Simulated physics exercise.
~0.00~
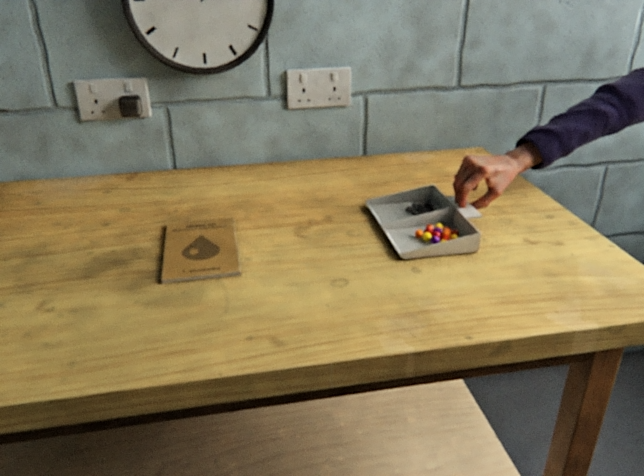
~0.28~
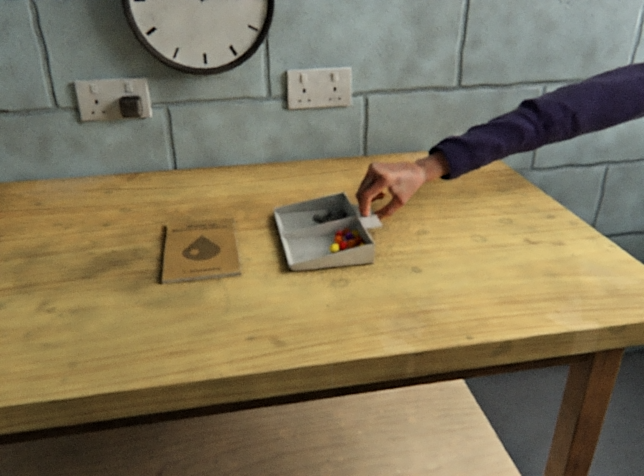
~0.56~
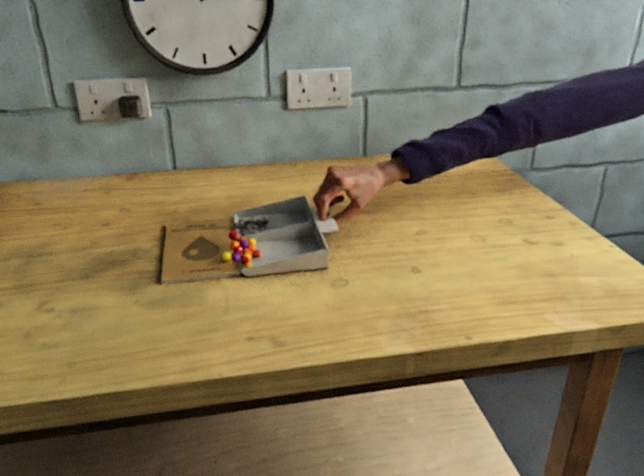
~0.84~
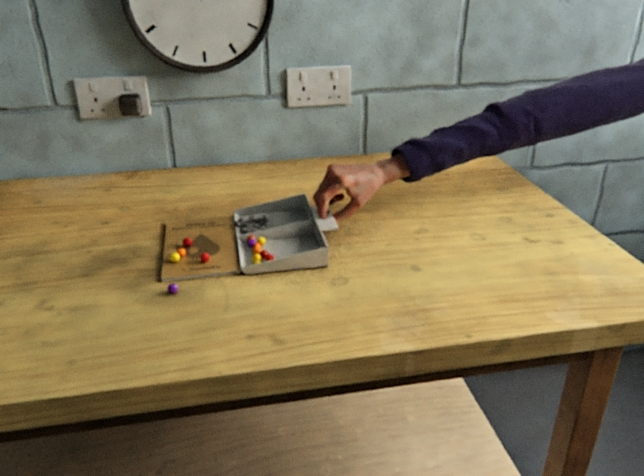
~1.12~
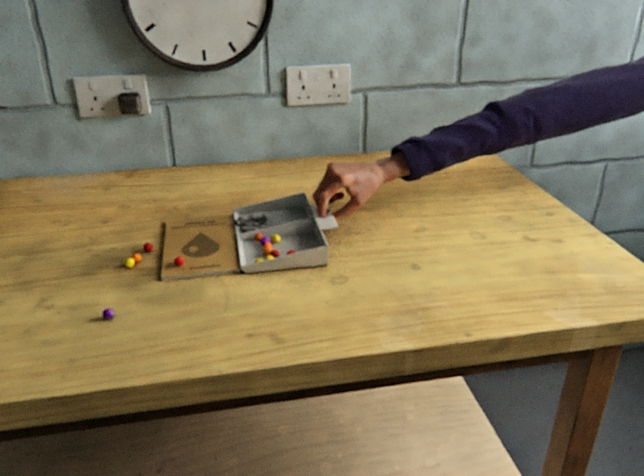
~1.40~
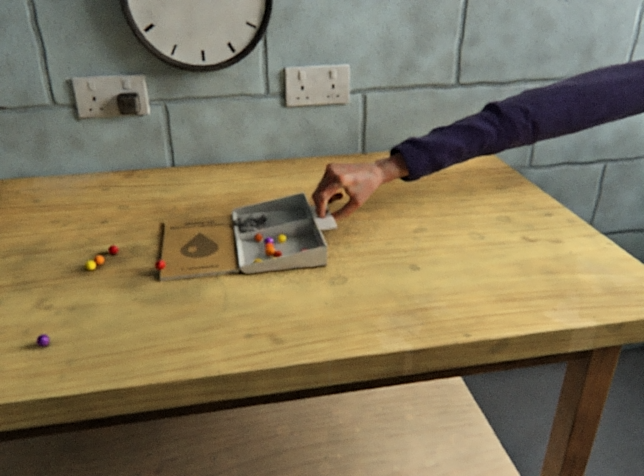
On a wooden table against a grey block wall, beneath a clock and sockets, a hand holds a grey divided tray by its right-hand tab. Bright coloured balls sit in the near section and small dark pieces in the far one. The hand slides the tray left until it meets a thin brown book and stops. The balls surge to the low left edge, and some spill over the book while the dark pieces bunch up inside. The escaped balls roll left, a purple one leading towards the viewer, while the remaining balls and all the dark pieces stay in the tray.
